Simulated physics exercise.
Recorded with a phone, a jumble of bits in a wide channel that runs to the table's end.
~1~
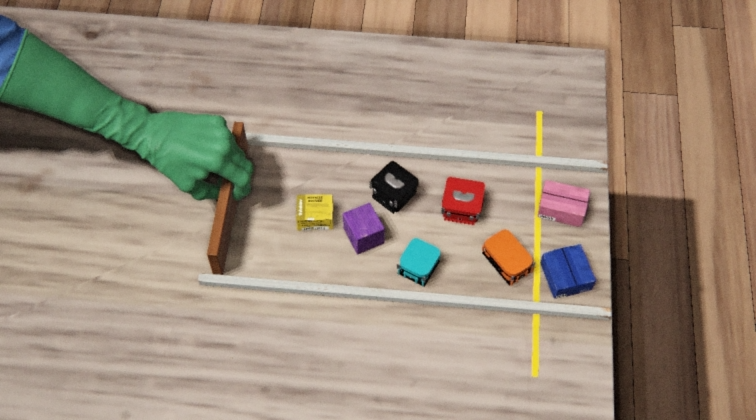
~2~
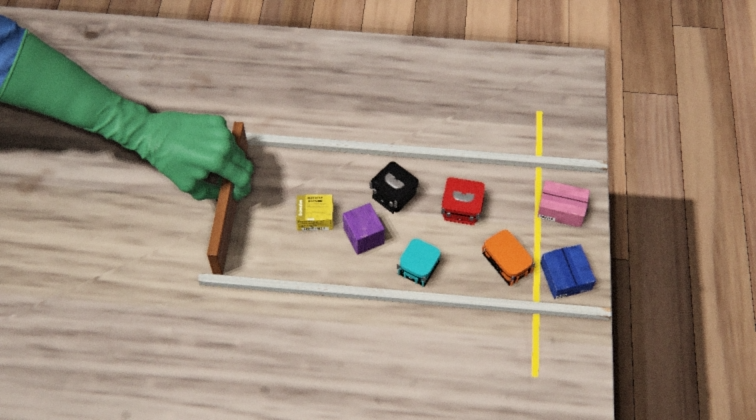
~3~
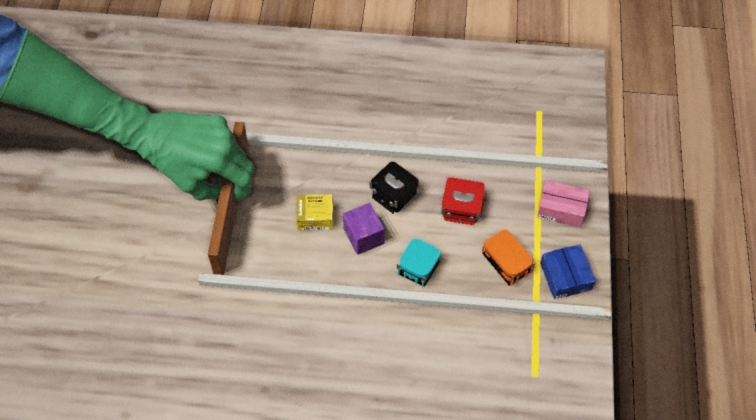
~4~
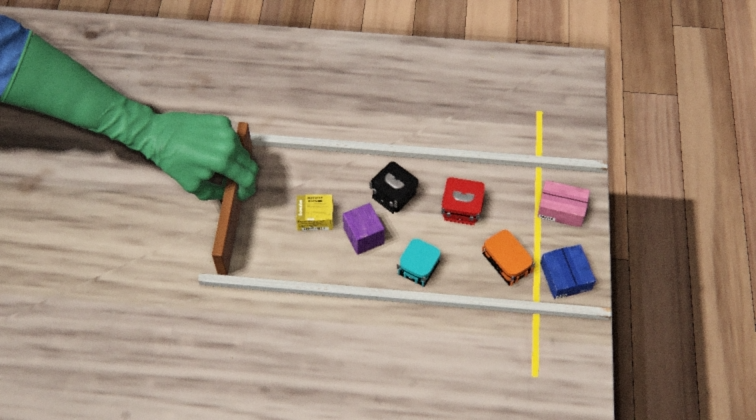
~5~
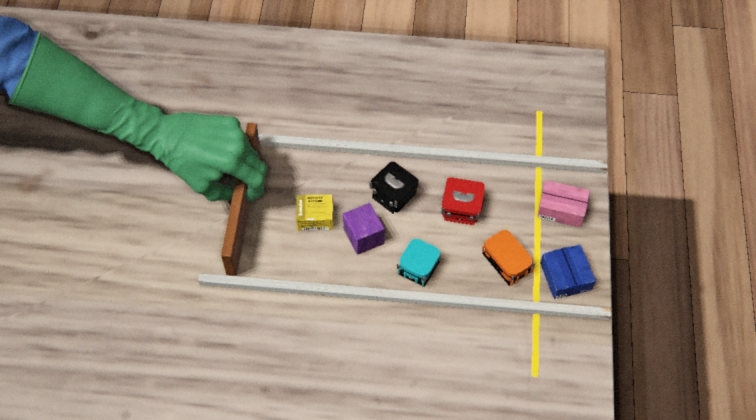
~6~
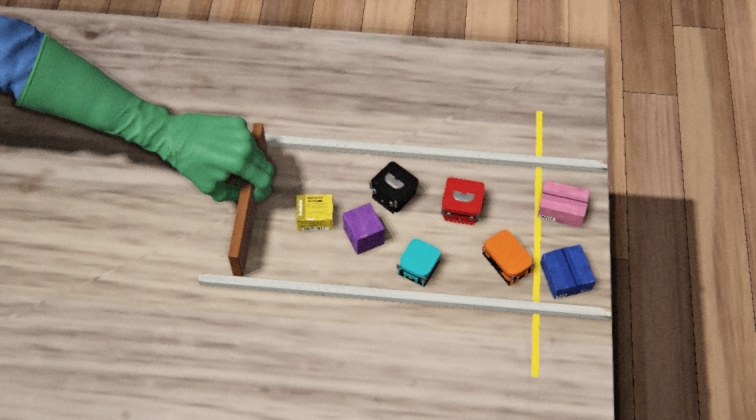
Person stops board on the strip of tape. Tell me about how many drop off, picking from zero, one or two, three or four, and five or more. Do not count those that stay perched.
Once the push stops, one or two will be gone from the table.
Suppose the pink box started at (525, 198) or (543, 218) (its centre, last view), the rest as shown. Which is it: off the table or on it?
At the first spot it drops over the edge, and at the second it drops over the edge.
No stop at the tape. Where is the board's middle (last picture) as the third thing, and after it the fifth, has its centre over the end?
Roughly (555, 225) for the earlier crossing, roughly (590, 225) for the later one.
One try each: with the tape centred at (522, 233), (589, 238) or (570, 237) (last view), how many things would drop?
1, 4, 4.
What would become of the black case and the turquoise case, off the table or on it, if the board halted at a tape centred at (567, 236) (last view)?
Black case safe, turquoise case safe.
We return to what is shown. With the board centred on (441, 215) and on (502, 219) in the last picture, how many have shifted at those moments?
So 5, and at the other place 8.
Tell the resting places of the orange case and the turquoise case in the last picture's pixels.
Approximately (587, 267) for one, approximately (555, 288) for the other.
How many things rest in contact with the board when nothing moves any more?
The number is 4.
Soon after, none off yet; blue box at rest near (567, 272); pink box at rest near (563, 204); orange case at rest near (508, 258).
At rest, the number that fall off is one or two; fallen, pink box and blue box.
